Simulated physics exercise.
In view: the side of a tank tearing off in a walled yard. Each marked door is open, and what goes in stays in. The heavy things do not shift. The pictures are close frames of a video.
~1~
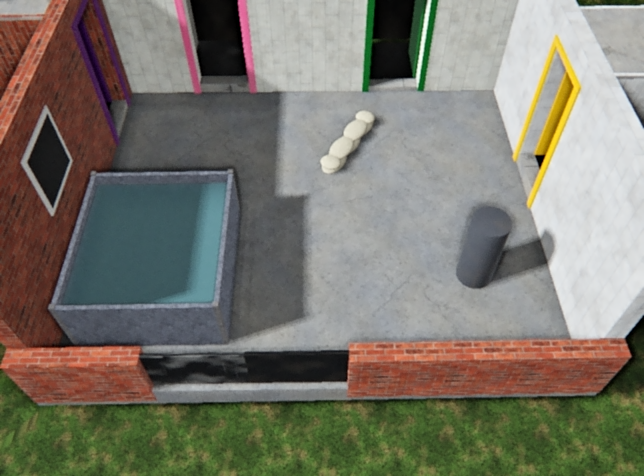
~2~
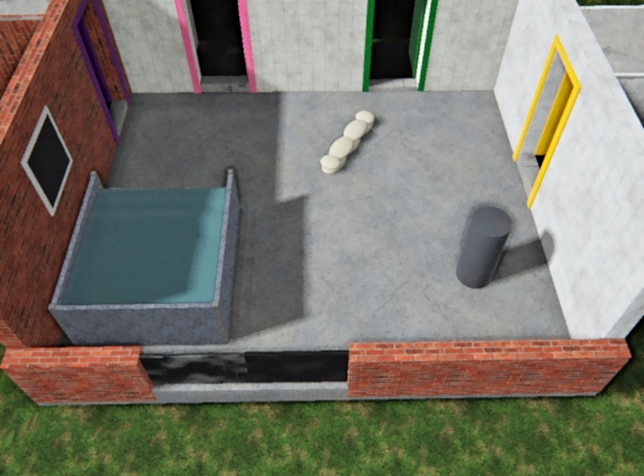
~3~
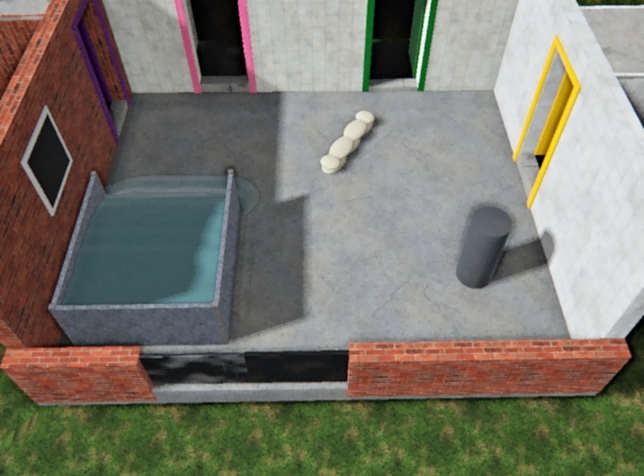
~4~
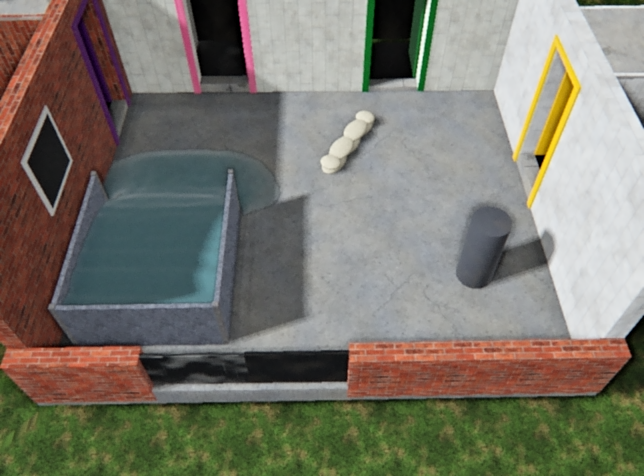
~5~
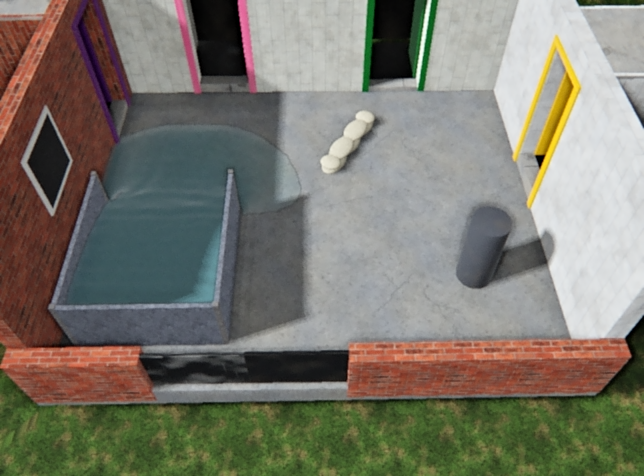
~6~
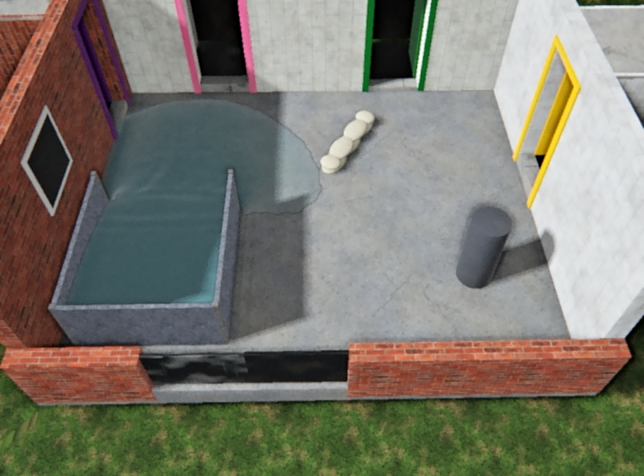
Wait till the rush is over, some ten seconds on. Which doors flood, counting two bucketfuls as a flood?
In the end: The pink door lets in a lot; the purple door lets in a lot; the green door lets in a lot; the yellow door admits no more than that.
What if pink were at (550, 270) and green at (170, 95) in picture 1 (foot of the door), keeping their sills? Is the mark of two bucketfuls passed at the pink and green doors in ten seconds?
One by one: The pink door stays under; the green door lets more in.
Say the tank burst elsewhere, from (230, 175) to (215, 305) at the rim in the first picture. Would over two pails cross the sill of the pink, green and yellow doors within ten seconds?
In short: Pink door stays under; green door takes more; yellow door takes more.
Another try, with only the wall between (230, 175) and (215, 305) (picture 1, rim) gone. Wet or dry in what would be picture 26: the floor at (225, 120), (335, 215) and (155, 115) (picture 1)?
One after the other: Dry, under water, dry.
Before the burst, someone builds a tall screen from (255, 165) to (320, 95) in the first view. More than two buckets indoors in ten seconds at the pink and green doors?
In short: Pink passes that mark; green holds.
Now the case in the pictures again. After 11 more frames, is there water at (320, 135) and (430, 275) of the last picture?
As listed: Under water, dry.
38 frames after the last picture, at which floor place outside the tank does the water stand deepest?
Roughly at (568, 367).
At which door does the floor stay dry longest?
It is the yellow one.
A moment on, water covers 35 % of the floor; the pink door far over two buckets in, the purple door wet at the sill, nothing in, the green door not reached, the yellow door not reached.
Next, water covers 40 % of the floor; the pink door far over two buckets in, the purple door over two buckets in, the green door wet at the sill, nothing in, the yellow door not reached.
Then, water covers 55 % of the floor; the pink door far over two buckets in, the purple door far over two buckets in, the green door over two buckets in, the yellow door wet at the sill, nothing in.
Later, water covers 90 % of the floor; the pink door far over two buckets in, the purple door far over two buckets in, the green door over two buckets in, the yellow door wet at the sill, nothing in.
In the end, water covers 95 % of the floor; the pink door far over two buckets in, the purple door far over two buckets in, the green door far over two buckets in, the yellow door wet at the sill, nothing in.
